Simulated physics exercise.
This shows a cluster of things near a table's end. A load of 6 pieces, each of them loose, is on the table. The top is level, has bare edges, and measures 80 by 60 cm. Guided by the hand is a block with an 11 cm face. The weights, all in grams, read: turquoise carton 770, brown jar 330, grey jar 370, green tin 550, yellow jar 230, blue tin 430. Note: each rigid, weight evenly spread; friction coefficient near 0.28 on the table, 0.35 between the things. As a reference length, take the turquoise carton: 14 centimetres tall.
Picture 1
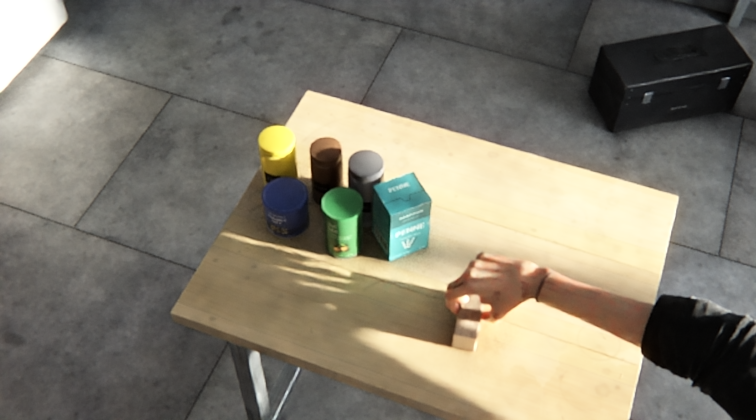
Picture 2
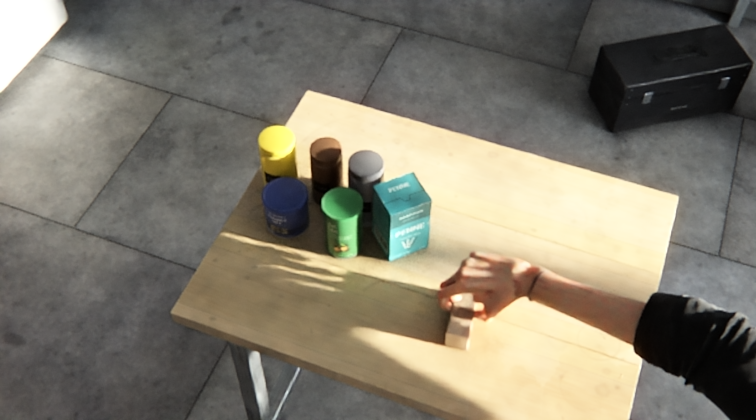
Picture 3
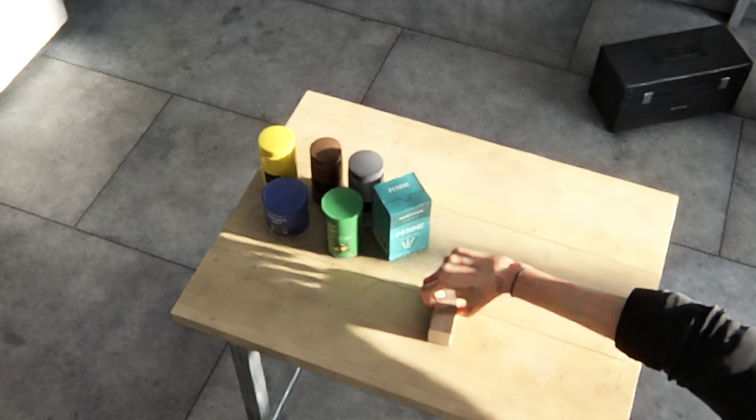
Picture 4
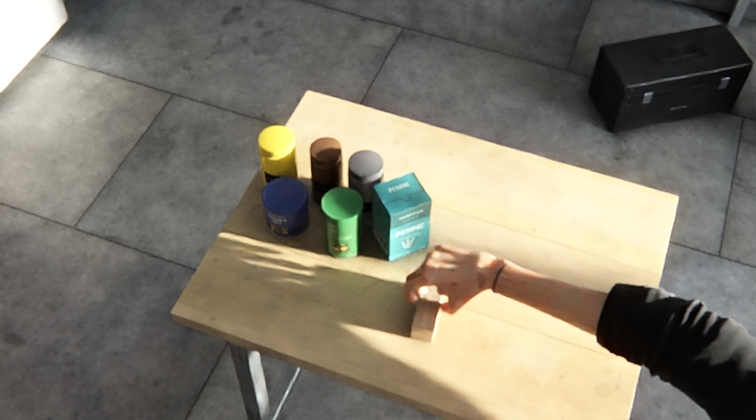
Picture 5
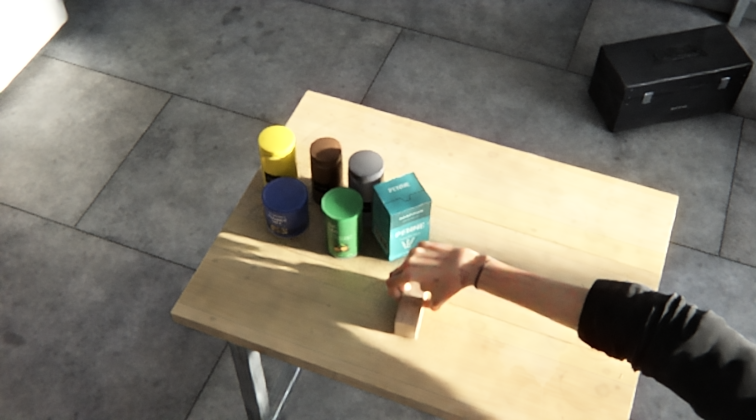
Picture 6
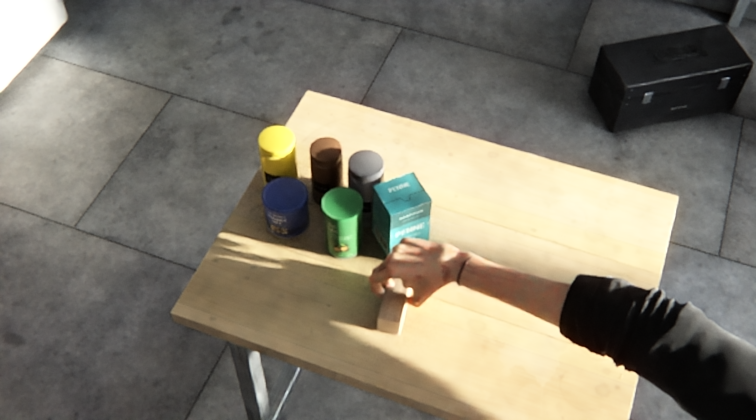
A hand slides a small wooden block leftward across a table, near six grouped containers.
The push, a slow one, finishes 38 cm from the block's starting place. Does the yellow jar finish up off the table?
No, it stays up there.
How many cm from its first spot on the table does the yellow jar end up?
Displacement: Approx. 0 cm.
Then, 0.40 s later than the last frame, block slid 19 cm.
Then, 0.90 s later than the last frame, block slid 27 cm.
Then, 1.50 s later than the last frame, block slid 36 cm.
When it is over, all 6 within 4 cm of the start. End places, in pixels of the last picture, yellow jar near (279, 163).
